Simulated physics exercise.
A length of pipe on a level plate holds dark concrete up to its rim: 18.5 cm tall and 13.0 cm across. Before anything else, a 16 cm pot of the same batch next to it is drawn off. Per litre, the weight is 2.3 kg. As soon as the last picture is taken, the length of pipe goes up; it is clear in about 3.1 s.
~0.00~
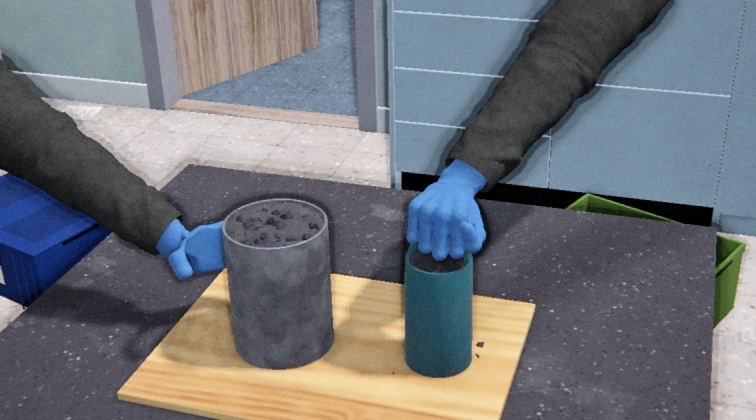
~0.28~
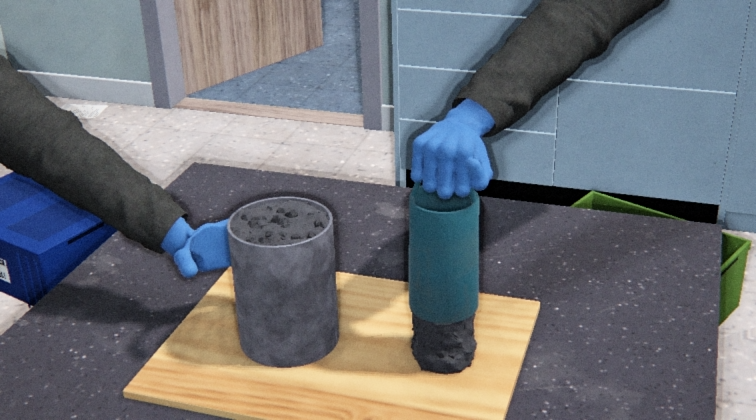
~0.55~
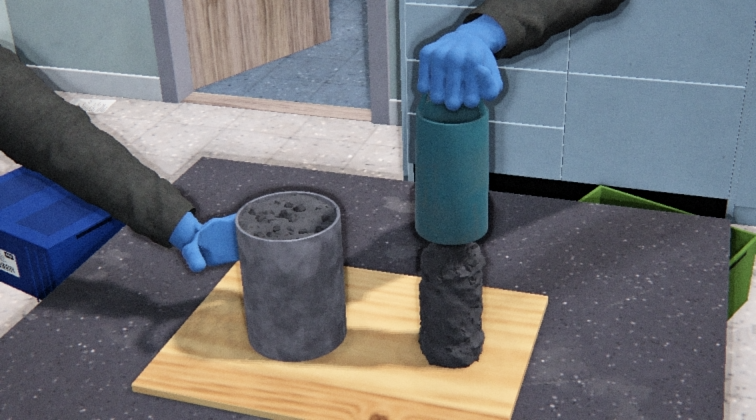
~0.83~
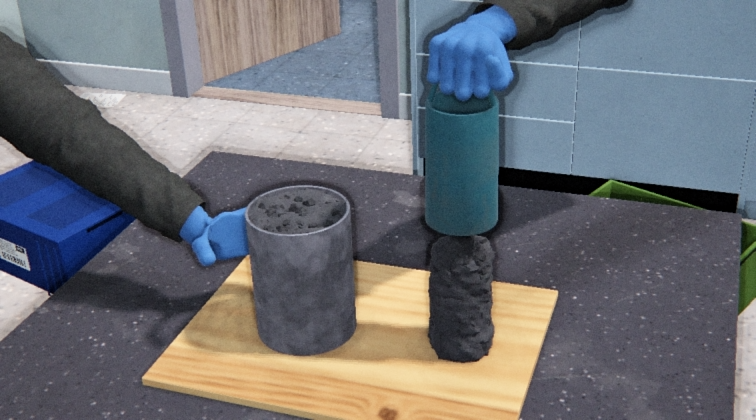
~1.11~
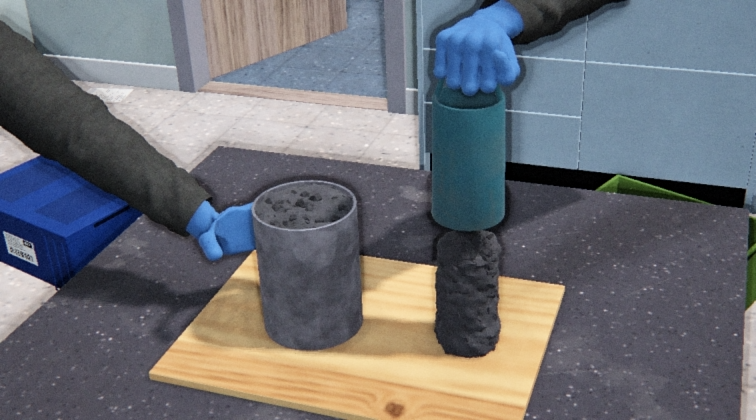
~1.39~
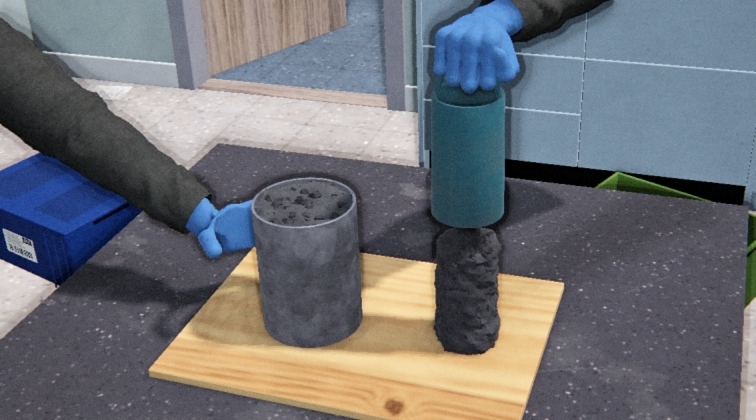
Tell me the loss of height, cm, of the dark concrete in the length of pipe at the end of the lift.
Close to 1 cm.
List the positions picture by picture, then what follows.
In the first frame, middle of the pot's mouth at (439, 259), still down; middle of the length of pipe's top at (275, 224), not yet moved.
In the second frame, middle of the pot's mouth at (444, 199), raised 8.3 cm; middle of the length of pipe's top at (280, 223), not yet moved.
In the third frame, middle of the pot's mouth at (452, 113), raised 19 cm; the heap from the pot 15 cm high and 8.4 cm wide, top at (452, 255); middle of the length of pipe's top at (288, 217), not yet moved.
In the fourth frame, middle of the pot's mouth at (462, 104), raised 19 cm; the heap from the pot 15 cm high and 8.5 cm wide, top at (461, 249); middle of the length of pipe's top at (298, 211), not yet moved.
In the fifth frame, middle of the pot's mouth at (469, 98), raised 19 cm; the heap from the pot 15 cm high and 8.5 cm wide, top at (468, 244); middle of the length of pipe's top at (304, 206), not yet moved.
In the sixth frame, middle of the pot's mouth at (468, 96), raised 19 cm; the heap from the pot 15 cm high and 8.5 cm wide, top at (467, 242); middle of the length of pipe's top at (304, 203), not yet moved.
By 2.2 s, the length of pipe is up 4.7 cm; the dark concrete has come down 0.0 cm to 18 cm and is 13 cm wide.
By 2.9 s, the length of pipe is up 11 cm; the dark concrete has come down 0.1 cm to 18 cm and is 13 cm wide.
By 3.7 s, the length of pipe is up 19 cm; the dark concrete has come down 0.8 cm to 18 cm and is 14 cm wide.
By 4.6 s, the length of pipe is clear; the dark concrete has come down 1.2 cm to 17 cm and is 14 cm wide.
By 6.0 s, at rest, the length of pipe is clear; the dark concrete has come down 1.4 cm to 17 cm and is 15 cm wide.
